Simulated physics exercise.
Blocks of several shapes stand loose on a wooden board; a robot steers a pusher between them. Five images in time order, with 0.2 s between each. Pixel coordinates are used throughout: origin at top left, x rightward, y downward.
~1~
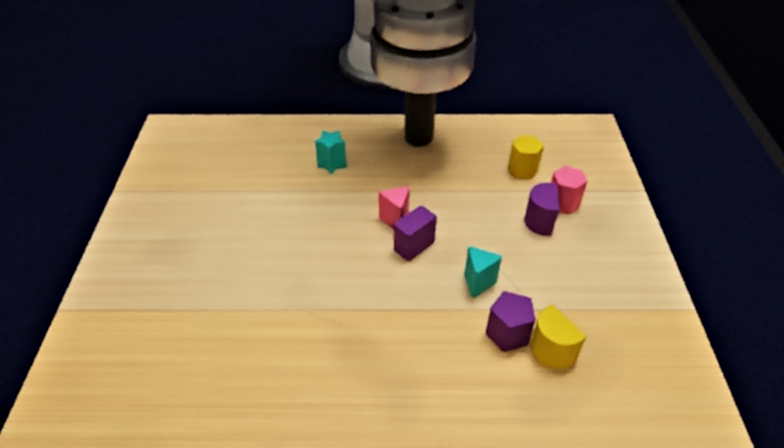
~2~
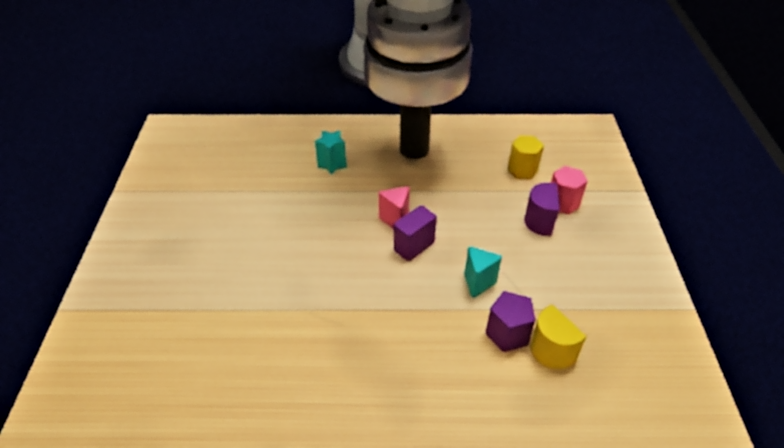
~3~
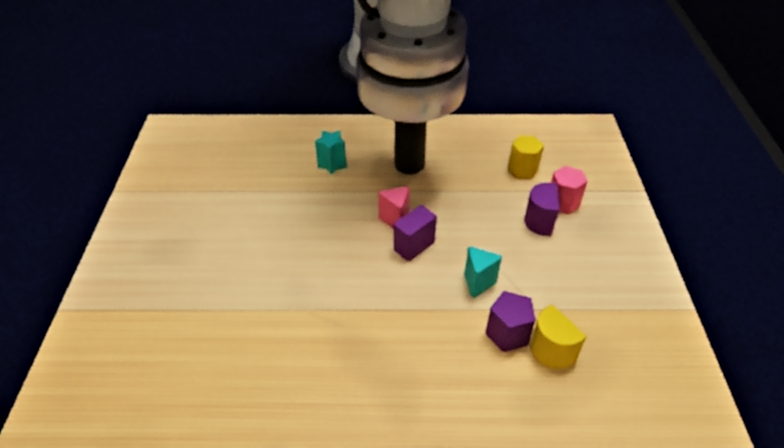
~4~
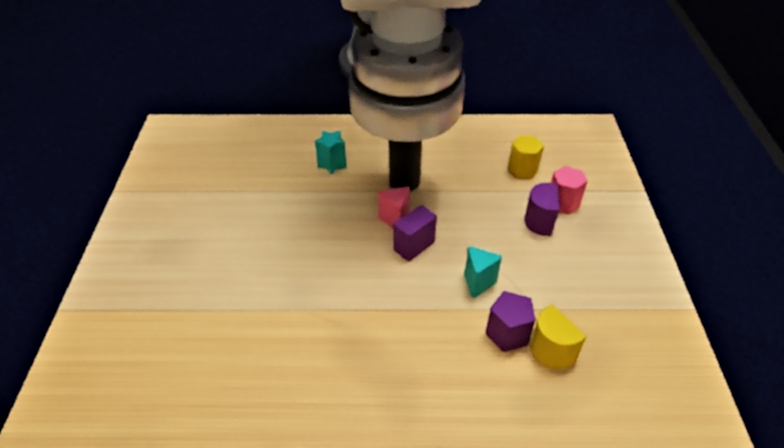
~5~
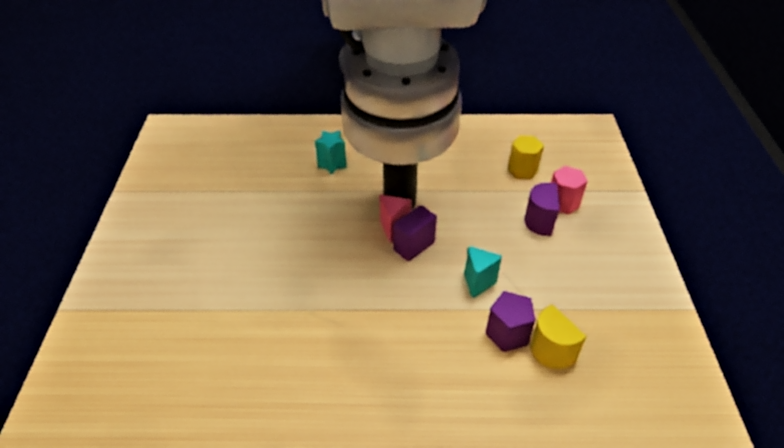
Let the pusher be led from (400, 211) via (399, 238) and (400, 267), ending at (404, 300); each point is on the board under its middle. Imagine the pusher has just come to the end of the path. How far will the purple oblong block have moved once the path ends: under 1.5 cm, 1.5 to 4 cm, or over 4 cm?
Middling, 1.5 to 4 cm.
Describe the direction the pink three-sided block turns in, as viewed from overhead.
From above, clockwise.
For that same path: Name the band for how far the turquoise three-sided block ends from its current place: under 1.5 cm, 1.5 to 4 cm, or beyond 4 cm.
Of the three bands, it's under 1.5 cm.
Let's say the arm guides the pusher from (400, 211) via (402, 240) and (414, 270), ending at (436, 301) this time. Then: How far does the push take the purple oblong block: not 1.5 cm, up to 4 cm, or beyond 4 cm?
It goes beyond 4 cm.
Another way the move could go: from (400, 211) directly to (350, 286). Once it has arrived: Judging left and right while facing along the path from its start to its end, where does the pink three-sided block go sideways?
Facing the way the path runs, start to end, you'll find the pink three-sided block has shifted left.
What follows on the original path. One third of the way, pusher (399, 229); pink three-sided block (384, 230); purple oblong block (421, 227).
Two thirds of the way, pusher (400, 259); pink three-sided block (374, 253), turned 50° clockwise; purple oblong block (432, 237), turned 40° anticlockwise.
At the end, pusher (404, 291); pink three-sided block (371, 258), turned 70° clockwise; purple oblong block (432, 237), turned 45° anticlockwise; turquoise three-sided block in place.
